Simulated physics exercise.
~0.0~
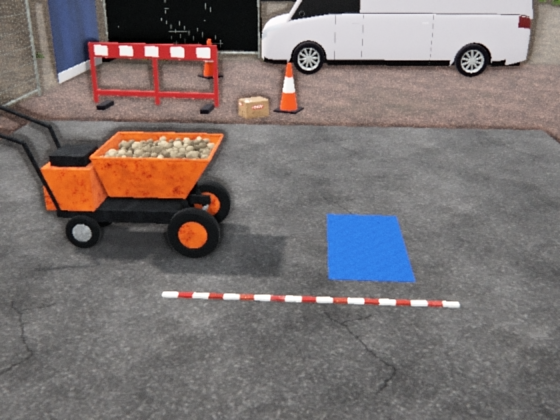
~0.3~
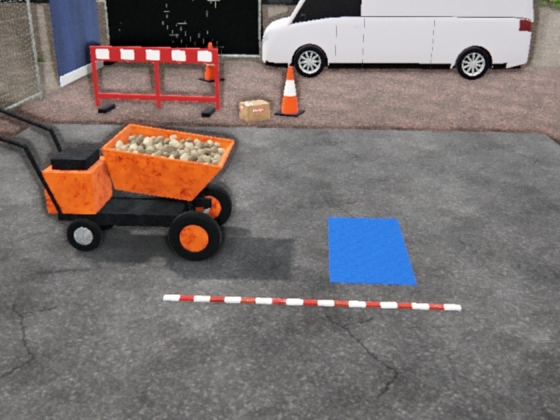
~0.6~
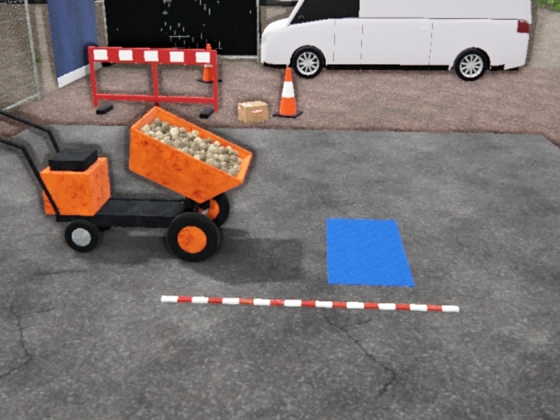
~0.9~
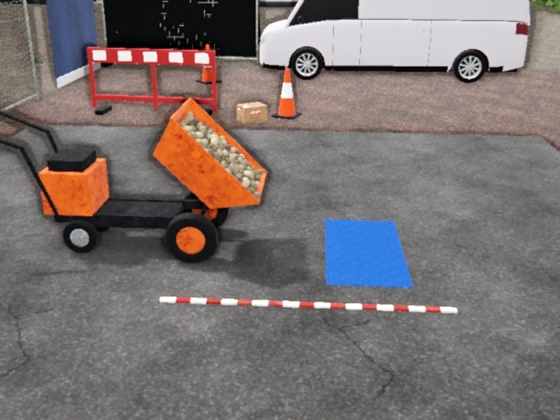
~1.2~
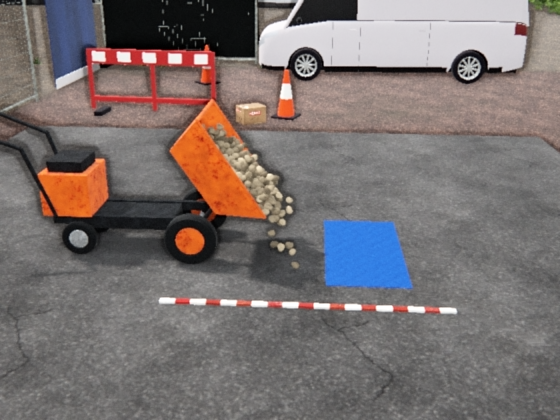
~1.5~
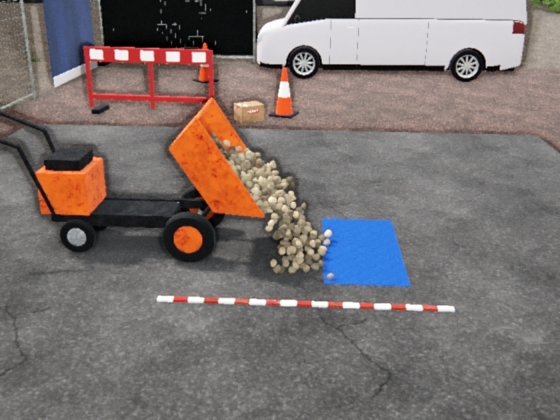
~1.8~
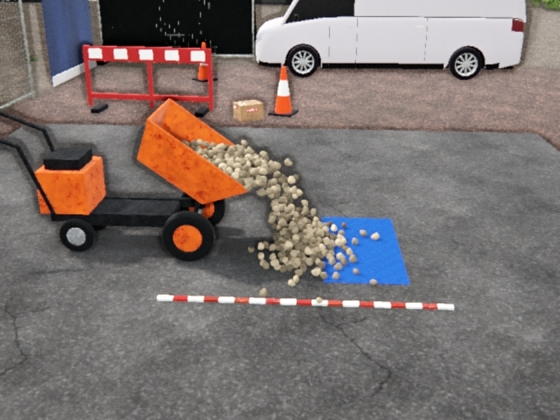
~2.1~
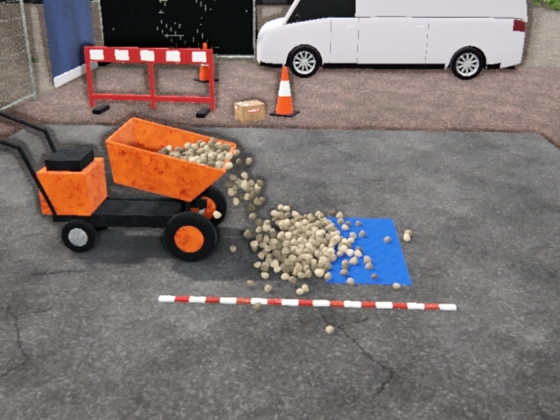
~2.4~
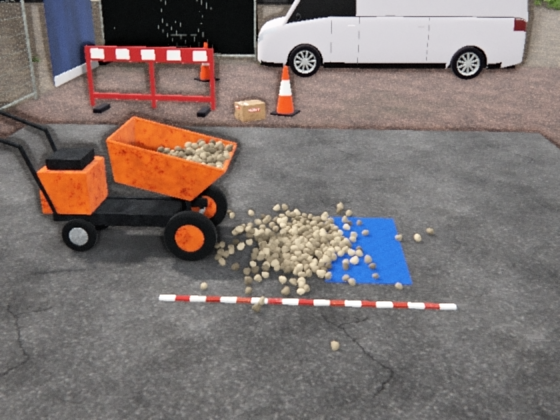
An orange motor barrow loaded with pale river cobbles stands at the left of a grey paved yard, seen from above and to the side by a slightly swaying camera. A blue sheet lies flat to its right, behind a red and white striped pole, with a barrier, cone, box and white van at the back. The skip tips steeply to the right, and cobbles slide out onto the ground. It then lowers partway and stays tilted, still holding many stones. Most of the spilled ones lie heaped short of the sheet, with a few on it and some scattered beyond.
